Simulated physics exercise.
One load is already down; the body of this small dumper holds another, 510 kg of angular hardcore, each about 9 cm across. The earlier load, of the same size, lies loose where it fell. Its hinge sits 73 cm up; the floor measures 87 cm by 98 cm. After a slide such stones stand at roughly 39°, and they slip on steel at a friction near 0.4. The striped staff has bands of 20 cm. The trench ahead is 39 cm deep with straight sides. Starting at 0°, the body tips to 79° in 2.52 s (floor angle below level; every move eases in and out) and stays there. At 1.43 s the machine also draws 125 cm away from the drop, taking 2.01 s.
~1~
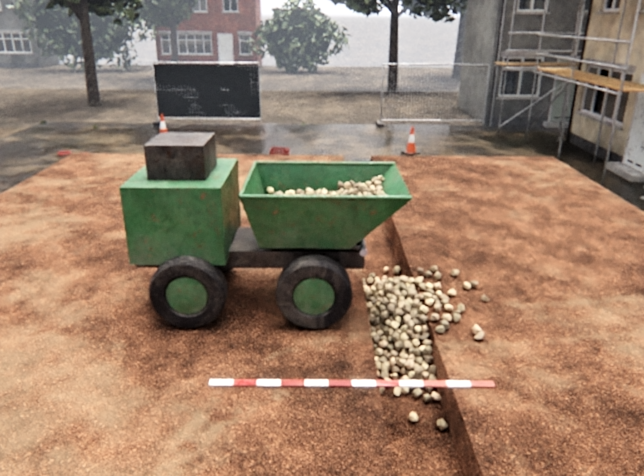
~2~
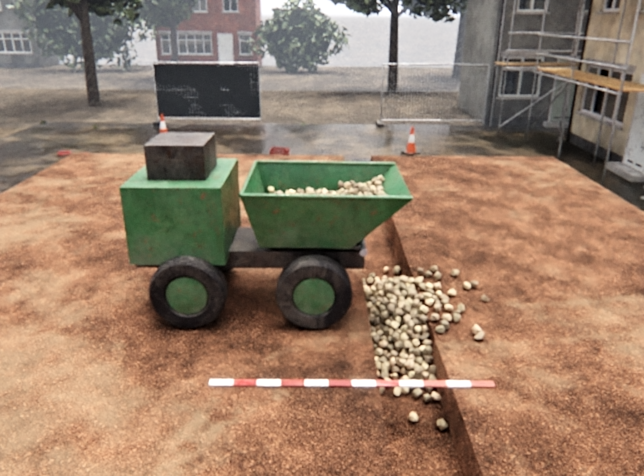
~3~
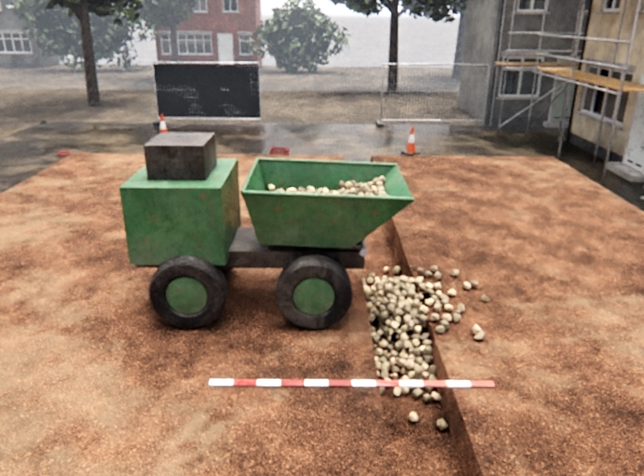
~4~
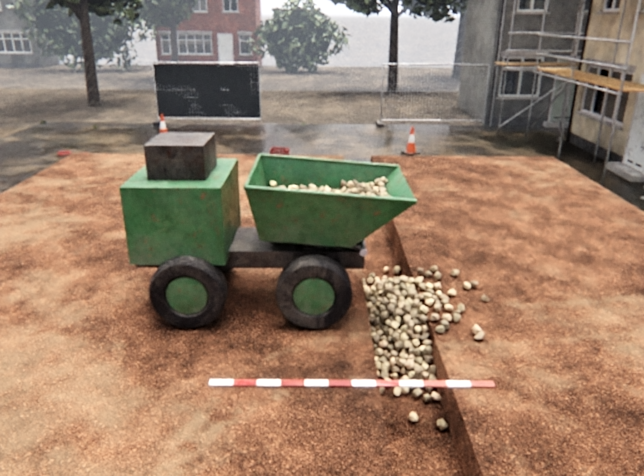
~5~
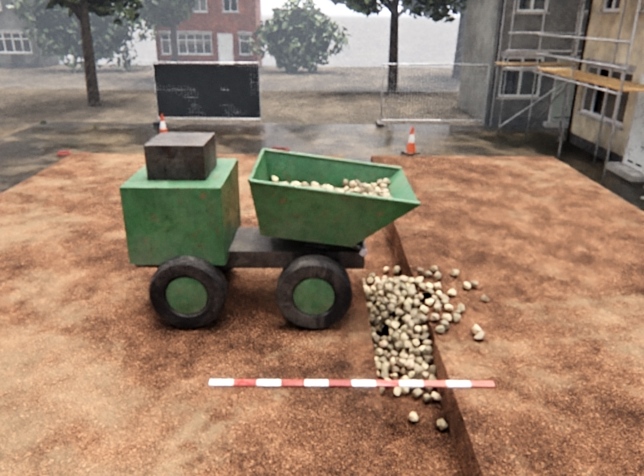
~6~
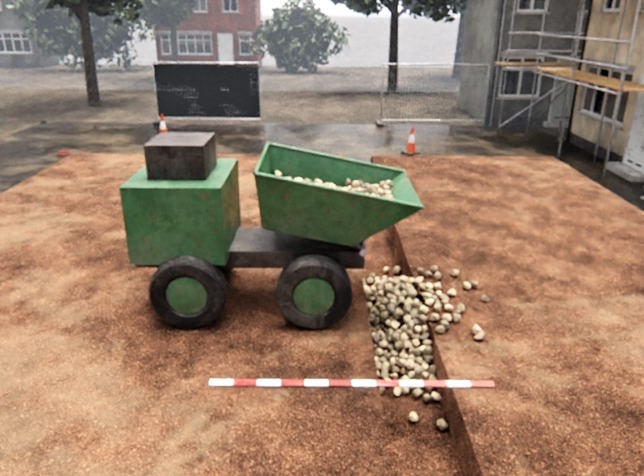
On a patch of reddish-brown earth in a hazy street with brick houses, trees and scaffolding behind, the view is from the side and slightly above, and stays still. A green dumper with dark wheels stands left of centre, pale stones in its body, more heaped in a trench to its right behind a red-and-white staff. The body slowly tilts a little, its left end rising, while the wheels stay put.
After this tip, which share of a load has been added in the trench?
About 66 per cent.
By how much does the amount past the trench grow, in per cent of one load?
Near 20 parts in a hundred.
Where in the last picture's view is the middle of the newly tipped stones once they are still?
Their middle is at about (390, 296).
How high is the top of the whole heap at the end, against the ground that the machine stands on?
About 26 cm above it.
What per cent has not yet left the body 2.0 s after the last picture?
Roughly 15 per cent is still inside.
Then, 1.3 s after the last picture the floor is at 67°; in per cent of one load, 99 in the body, 96 in the trench, 5 past the trench; the foremost stones are at (468, 299).
Then, 2.0 s after the last picture the floor is at 79°; in per cent of one load, 14 in the body, 4 short of the trench, 159 in the trench, 22 past the trench; the foremost stones are at (473, 289).
Then, 3.3 s after the last picture the floor is at 79°; in per cent of one load, 0 in the body, 17 short of the trench, 160 in the trench, 23 past the trench; the foremost stones are at (478, 289).
Then, 6.1 s after the last picture the floor is at 79°; in per cent of one load, 0 in the body, 17 short of the trench, 160 in the trench, 23 past the trench; the foremost stones are at (478, 289). Net gain in the trench, 66.
